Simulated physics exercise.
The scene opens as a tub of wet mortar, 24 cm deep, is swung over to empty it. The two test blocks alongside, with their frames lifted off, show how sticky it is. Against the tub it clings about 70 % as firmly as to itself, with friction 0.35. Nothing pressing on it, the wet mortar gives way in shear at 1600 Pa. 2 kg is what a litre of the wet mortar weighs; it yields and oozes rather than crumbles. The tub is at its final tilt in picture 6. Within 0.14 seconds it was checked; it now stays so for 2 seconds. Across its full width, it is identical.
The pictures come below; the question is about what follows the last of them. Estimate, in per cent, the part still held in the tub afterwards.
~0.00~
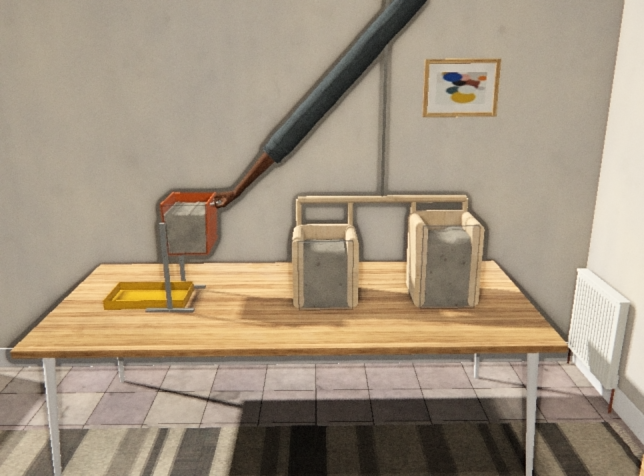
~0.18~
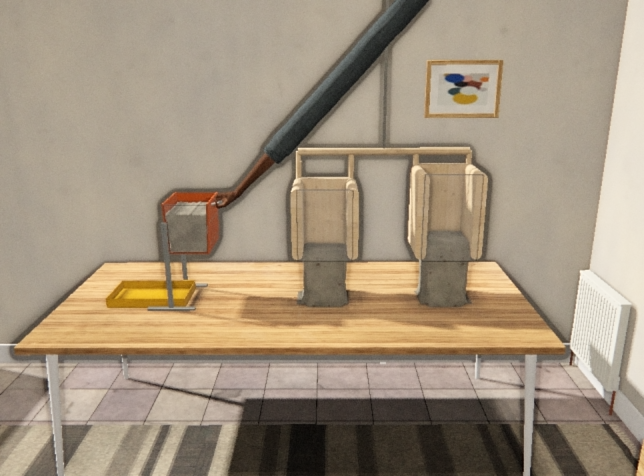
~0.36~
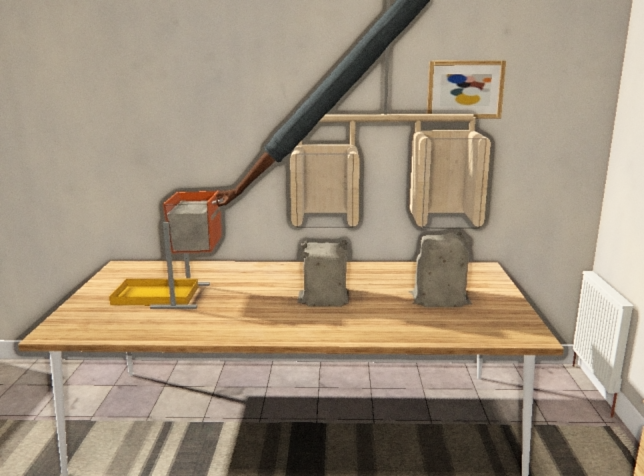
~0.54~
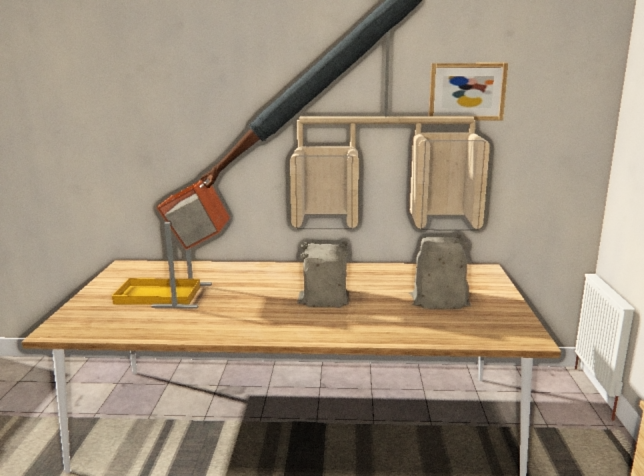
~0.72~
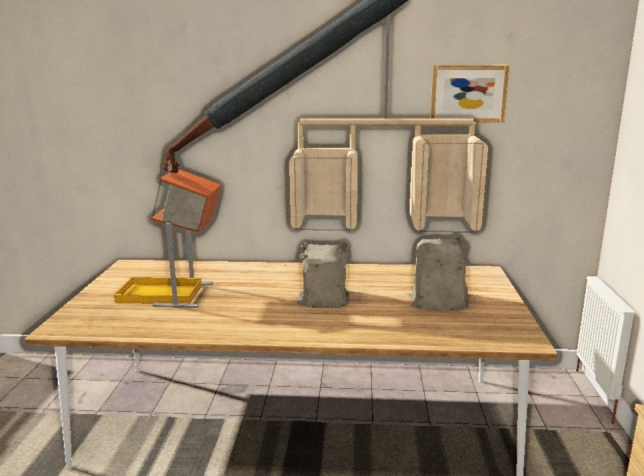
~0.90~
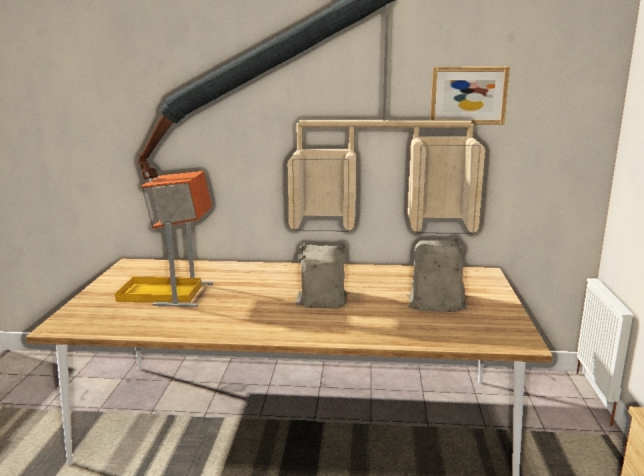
The part still in the tub is about 100 %.
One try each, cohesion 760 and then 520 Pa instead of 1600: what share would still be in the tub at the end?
55 %, then 40 %.
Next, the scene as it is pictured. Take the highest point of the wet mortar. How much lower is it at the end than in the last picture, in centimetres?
About 0 cm.
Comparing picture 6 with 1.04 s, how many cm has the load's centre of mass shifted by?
It has moved close to 0 cm.
By 1.04 s, the tub is at 99 degrees and holds 100 %.
By 1.21 s, the tub is at 99 degrees and holds 100 %.
By 1.38 s, the tub is at 99 degrees and holds 100 %.
By 1.55 s, the tub is at 99 degrees and holds 100 %.
By 2.90 s, at the end, the tub is at 99 degrees and holds 100 %.
